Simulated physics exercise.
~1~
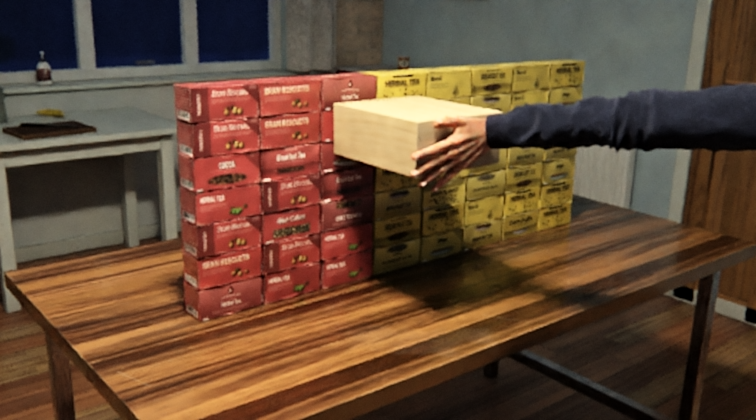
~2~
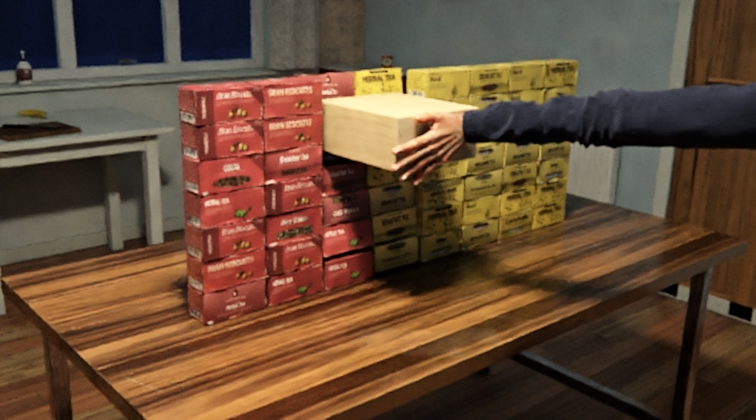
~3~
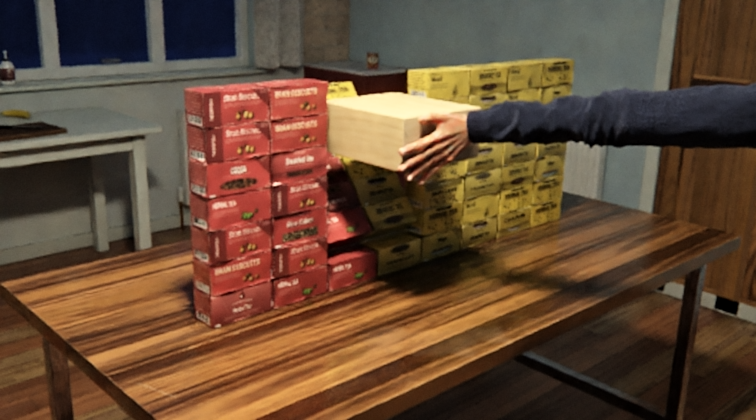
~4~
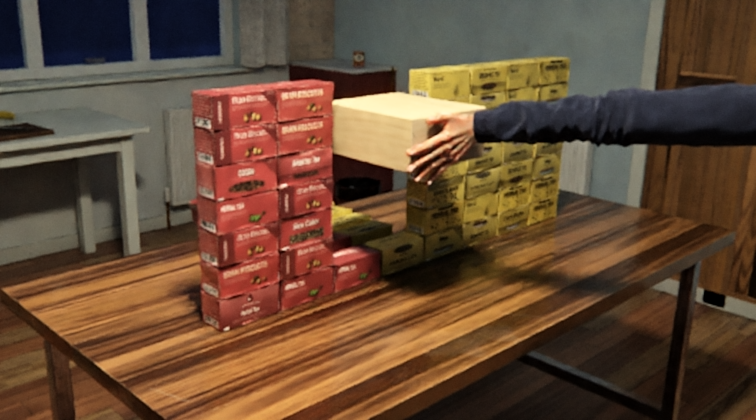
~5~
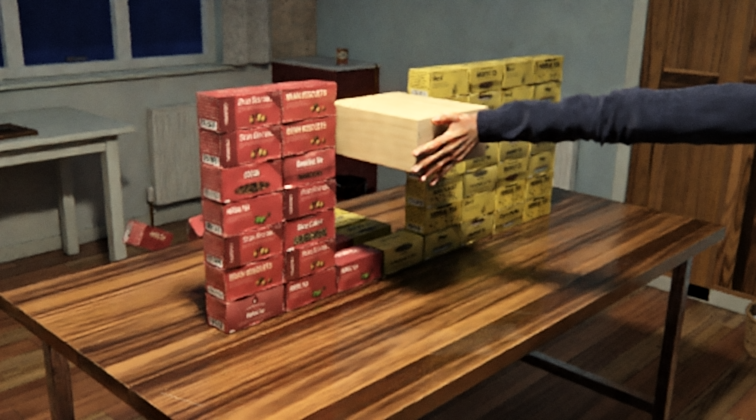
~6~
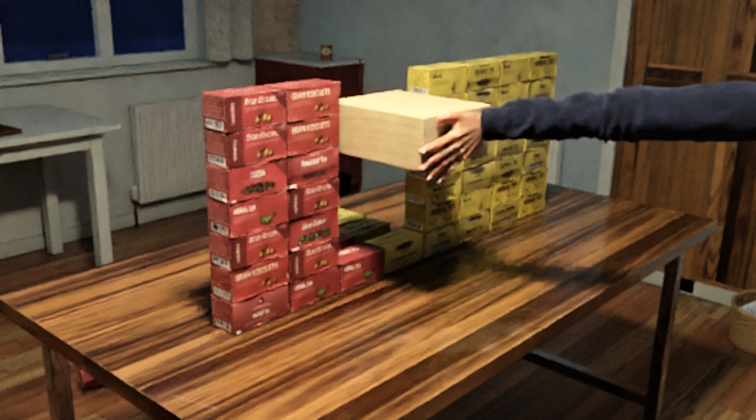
A wooden block held by a hand knocks tea packets from a red and yellow wall, leaving a gap.
